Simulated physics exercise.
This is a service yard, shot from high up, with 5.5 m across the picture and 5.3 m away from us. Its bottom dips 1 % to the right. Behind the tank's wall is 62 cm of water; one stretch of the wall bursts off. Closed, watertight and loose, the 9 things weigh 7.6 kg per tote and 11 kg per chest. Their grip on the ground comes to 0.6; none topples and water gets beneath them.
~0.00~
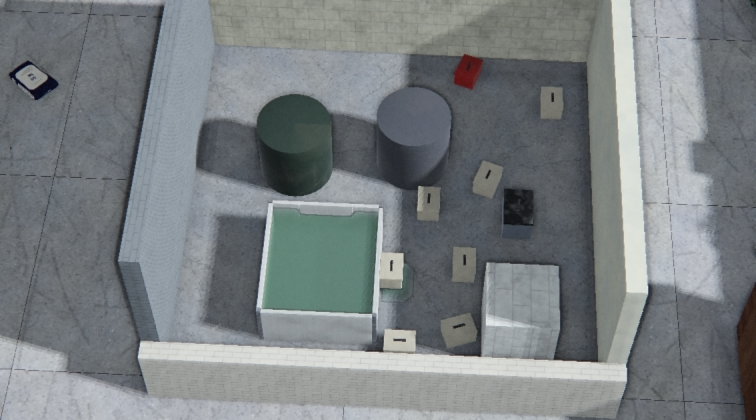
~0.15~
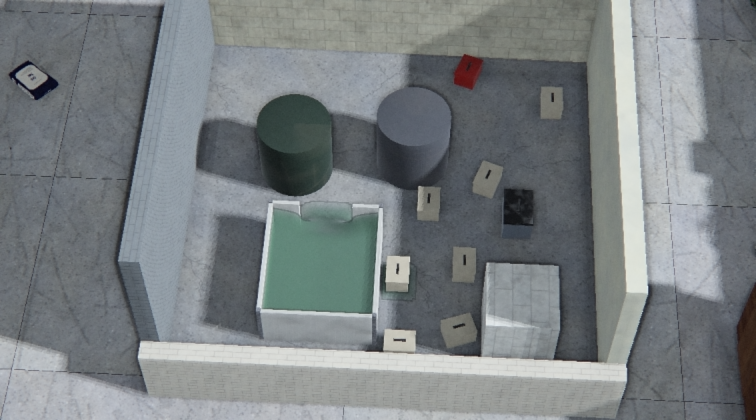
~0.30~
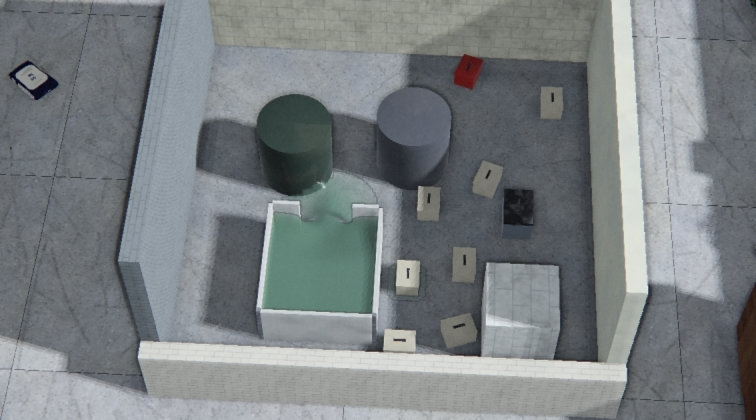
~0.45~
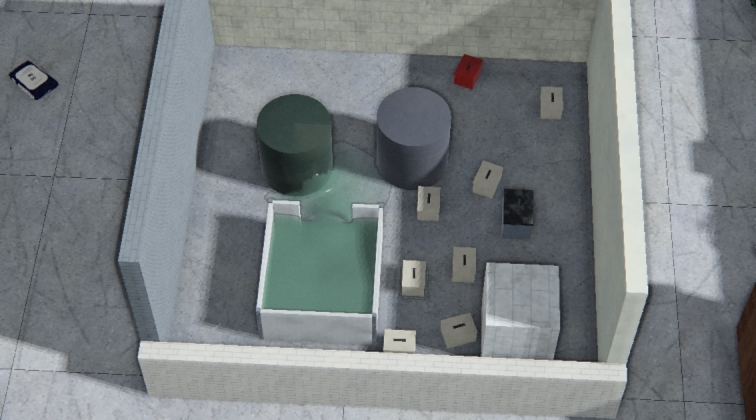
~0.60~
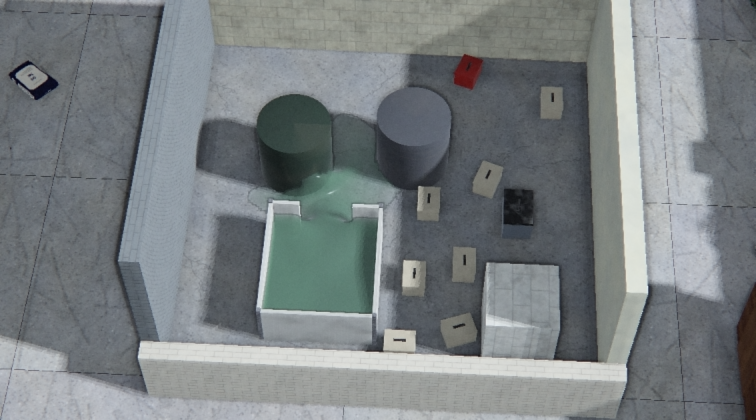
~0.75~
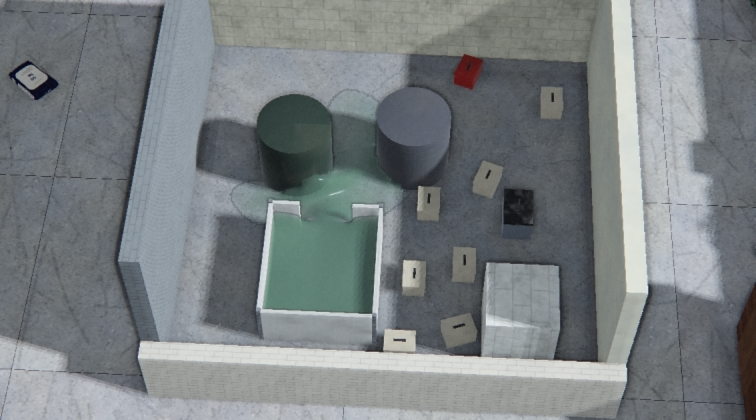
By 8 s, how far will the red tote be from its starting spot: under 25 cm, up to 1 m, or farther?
It moves a modest distance.
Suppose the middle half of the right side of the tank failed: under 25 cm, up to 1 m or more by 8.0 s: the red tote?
With that failure, the red tote lands a long way off.
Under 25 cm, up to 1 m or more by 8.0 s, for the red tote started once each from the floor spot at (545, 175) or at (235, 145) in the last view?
Run one, it remains planted; run two, it gets swept far.
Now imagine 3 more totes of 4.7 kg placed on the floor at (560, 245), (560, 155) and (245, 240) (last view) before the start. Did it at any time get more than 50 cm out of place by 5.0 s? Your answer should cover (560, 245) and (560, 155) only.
In turn: Less, less.
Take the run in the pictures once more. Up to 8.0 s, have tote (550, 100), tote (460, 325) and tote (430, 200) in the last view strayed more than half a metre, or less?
In sequence - stayed below the line; stayed below the line; crossed the line.
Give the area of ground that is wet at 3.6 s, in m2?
That flooded area is roughly 21 m2.
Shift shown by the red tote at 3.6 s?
About 50 cm out of place.
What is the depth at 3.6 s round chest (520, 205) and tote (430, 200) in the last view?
First roughly 1 cm, second roughly 4 cm.
After 1.6 s the red tote is near (469, 67), 0.0 m from its start, aground; 0 afloat.
After 3.6 s the red tote is near (495, 87), 0.5 m from its start, aground; 0 afloat.
After 5.6 s the red tote is near (495, 88), 0.5 m from its start, aground; 0 afloat.
After 8.0 s the red tote is near (503, 96), 0.7 m from its start, aground; 1 afloat.
